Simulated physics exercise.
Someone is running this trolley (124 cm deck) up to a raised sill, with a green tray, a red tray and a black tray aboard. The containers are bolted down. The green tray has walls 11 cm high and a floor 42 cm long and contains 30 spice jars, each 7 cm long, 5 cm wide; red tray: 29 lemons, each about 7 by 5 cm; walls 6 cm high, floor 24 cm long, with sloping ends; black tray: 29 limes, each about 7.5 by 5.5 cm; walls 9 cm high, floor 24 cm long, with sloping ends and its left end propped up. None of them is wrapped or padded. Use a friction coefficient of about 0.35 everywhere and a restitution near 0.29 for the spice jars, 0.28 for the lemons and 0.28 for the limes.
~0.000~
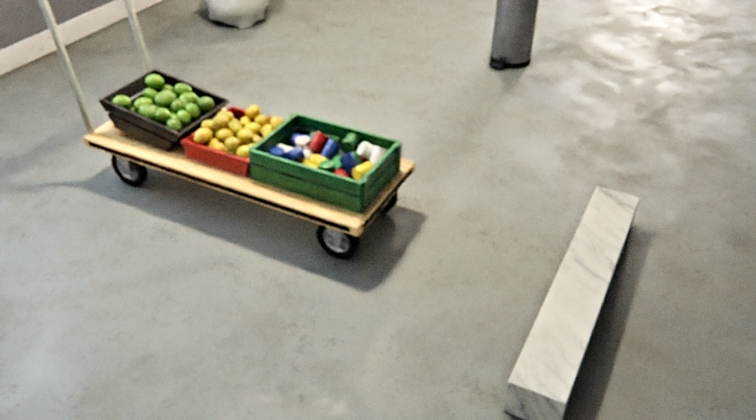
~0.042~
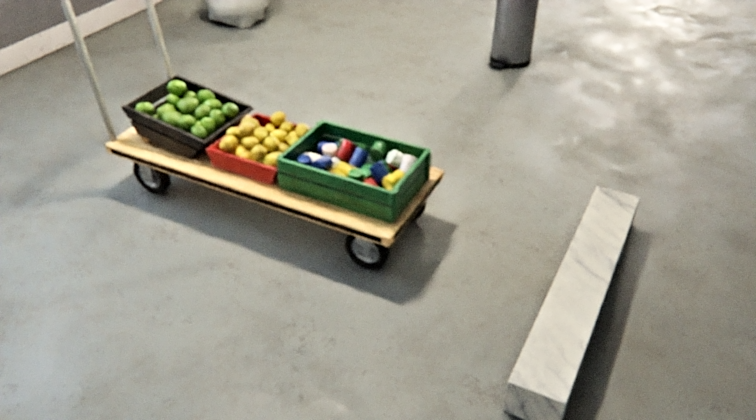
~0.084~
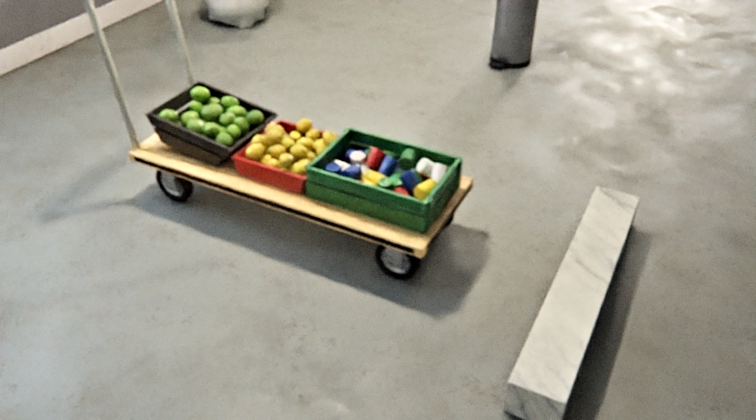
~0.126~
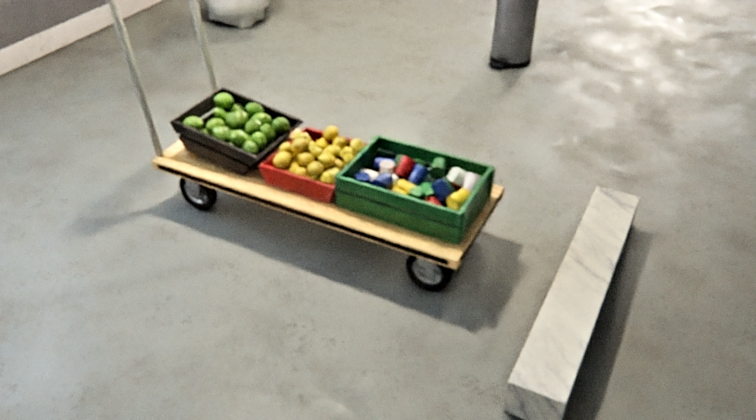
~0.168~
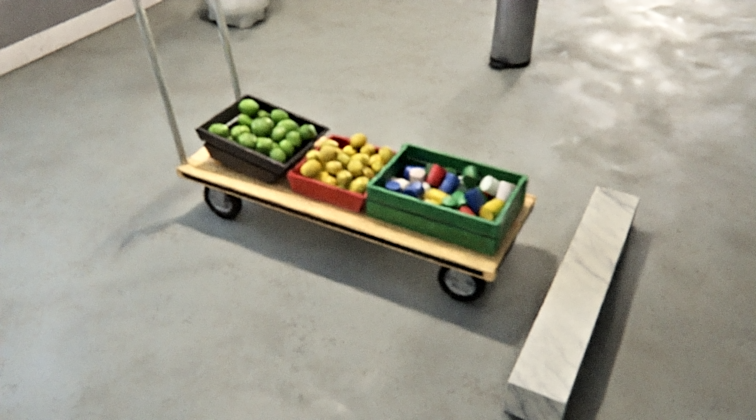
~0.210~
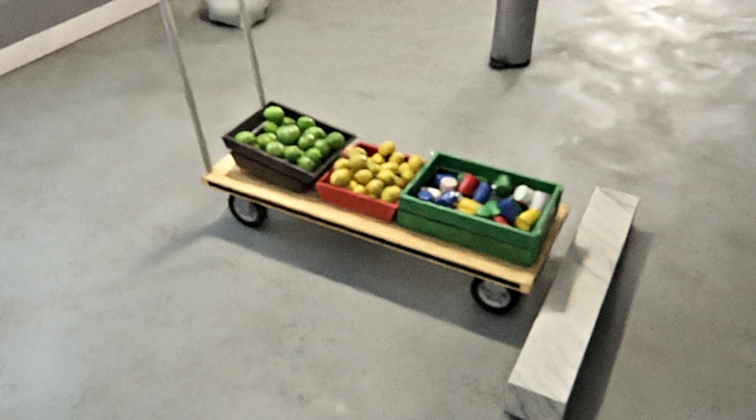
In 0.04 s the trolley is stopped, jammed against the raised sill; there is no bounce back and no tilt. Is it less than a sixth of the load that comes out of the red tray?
My guess is the spilled share will top a sixth.
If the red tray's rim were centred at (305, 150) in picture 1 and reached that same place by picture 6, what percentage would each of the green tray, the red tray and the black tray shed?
Result - green tray: 0 per cent; red tray: 0 per cent; black tray: 10 per cent.
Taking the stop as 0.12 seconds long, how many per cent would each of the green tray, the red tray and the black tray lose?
Green tray 0 %, red tray 20 %, black tray 40 %.
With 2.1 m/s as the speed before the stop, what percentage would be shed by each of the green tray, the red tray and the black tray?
Then the green tray sheds 0 per cent of its load, the red tray 20 per cent, and the black tray 20 per cent.
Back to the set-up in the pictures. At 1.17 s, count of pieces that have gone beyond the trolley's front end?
I'd put it at some 1 pieces.
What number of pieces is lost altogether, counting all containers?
About 20 in total.
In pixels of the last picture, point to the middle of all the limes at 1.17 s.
In the last view, the centre sits near (344, 165).
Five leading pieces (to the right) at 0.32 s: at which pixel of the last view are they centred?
The leading five average out near (563, 217).
After 0.22 s, contact.
After 0.32 s, green tray 30 in, 0 out, red tray 28 in, 1 out and black tray 25 in, 4 out.
After 0.44 s, green tray 30 in, 0 out, red tray 24 in, 5 out and black tray 19 in, 10 out.
After 0.67 s, green tray 29 in, 1 out, red tray 21 in, 8 out and black tray 16 in, 13 out.
Final count (at 1.17 s), green tray 29 in, 1 out, red tray 21 in, 8 out and black tray 16 in, 13 out. Asked share, 8 of 29, 28 per cent.
